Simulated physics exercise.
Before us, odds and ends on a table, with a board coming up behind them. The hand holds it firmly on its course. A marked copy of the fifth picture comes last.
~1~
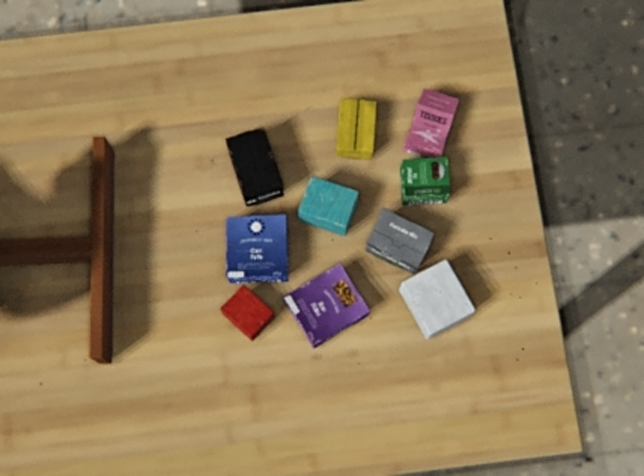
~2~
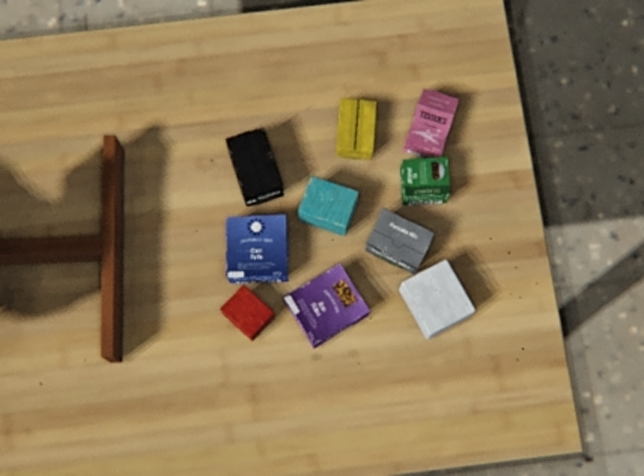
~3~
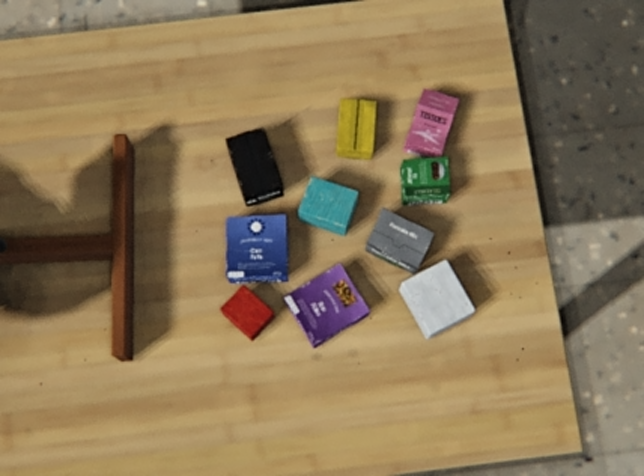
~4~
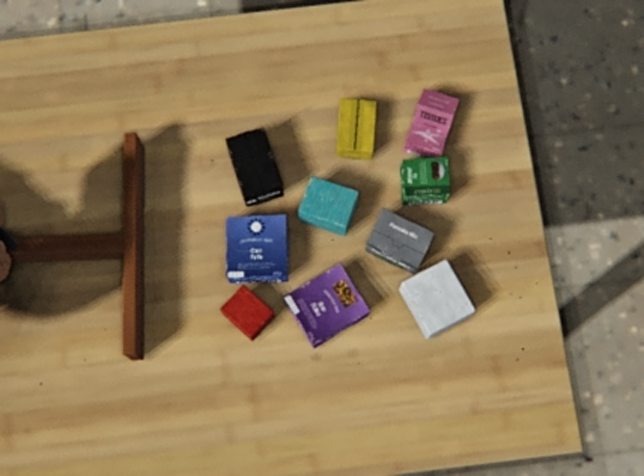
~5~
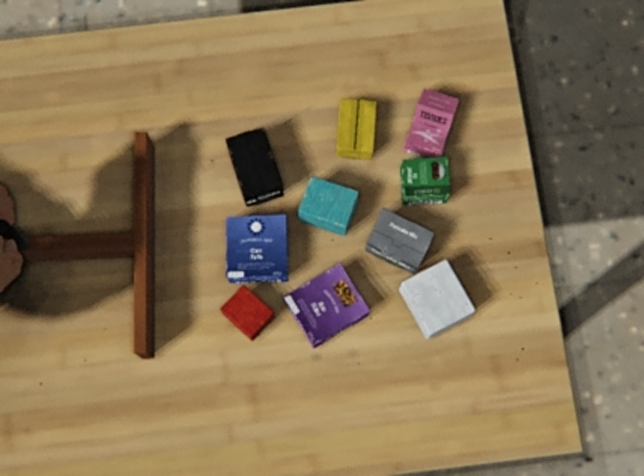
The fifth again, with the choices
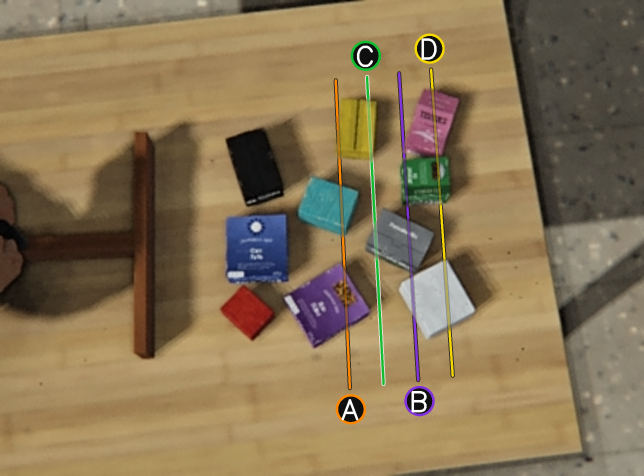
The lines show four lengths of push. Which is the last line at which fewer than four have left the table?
As far as mark D.
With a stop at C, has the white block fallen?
By then, no.
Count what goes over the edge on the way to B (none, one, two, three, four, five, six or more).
In all, none.
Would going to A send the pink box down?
By then, no.
On the marked copy, A at (343, 229); B at (408, 221); C at (375, 225); D at (442, 217).
With D. Early on, board (249, 227); red block (284, 319); purple box (333, 305).
Further on, board (358, 214); white block (494, 304); green packet (464, 173).
At the end, board (440, 205); white block over the edge; green packet over the edge; three fallen.
As for the rest, A is within the limit but short; B is within the limit but short; C is within the limit but short.
